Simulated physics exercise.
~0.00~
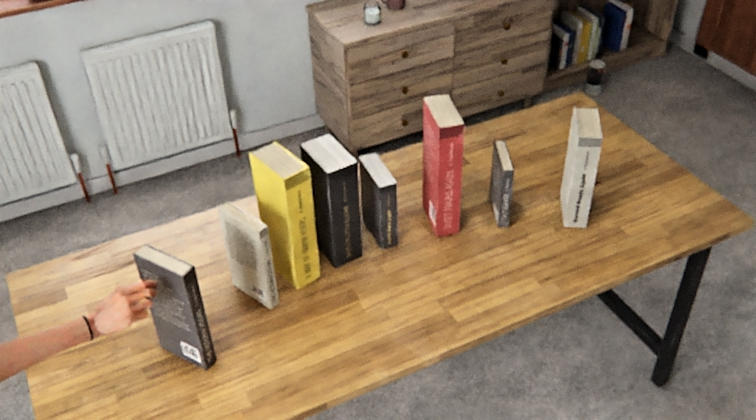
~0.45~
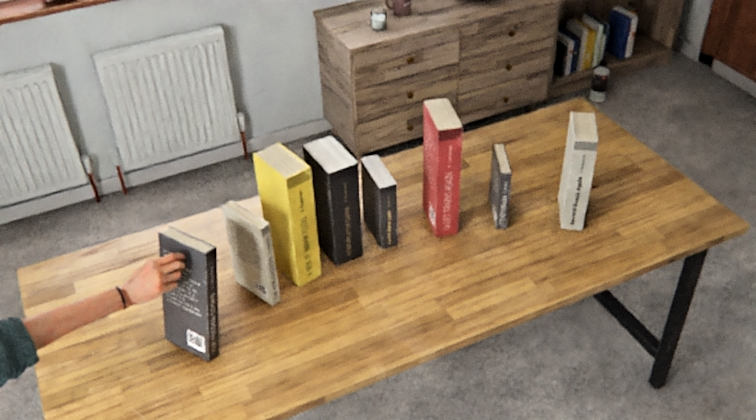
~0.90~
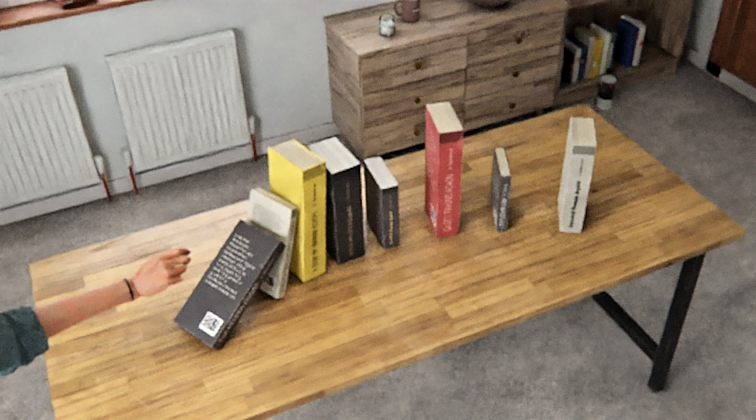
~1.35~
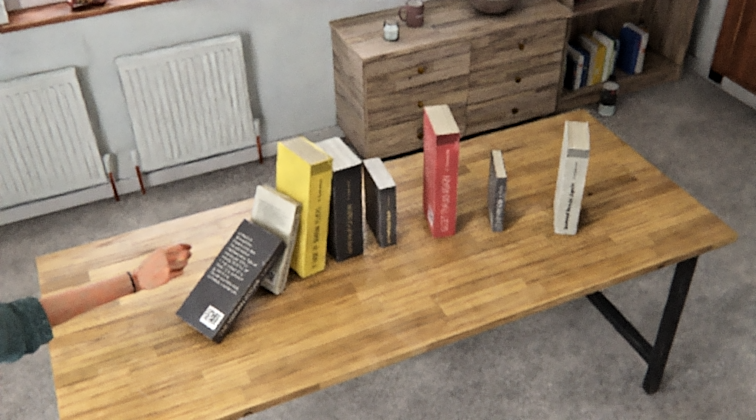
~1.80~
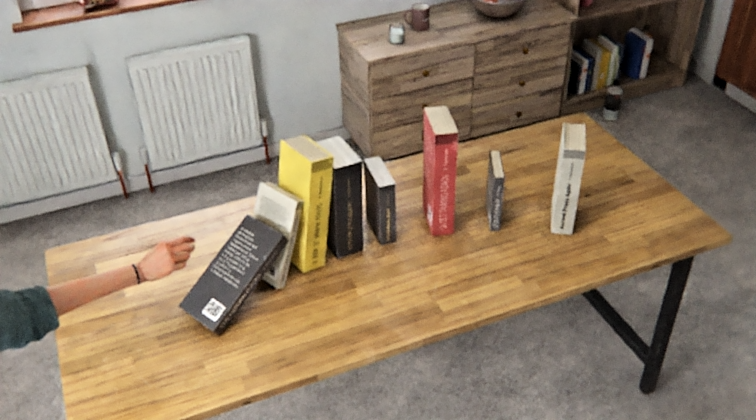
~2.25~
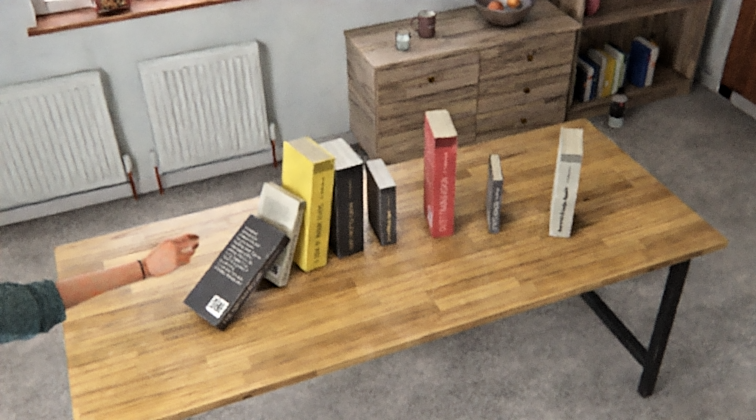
A hand tipped the first dark book in a curving row on a wooden table, and it fell right against a small pale one, which leaned onto the yellow book. There the toppling stopped, with the red book and the others beyond still standing.
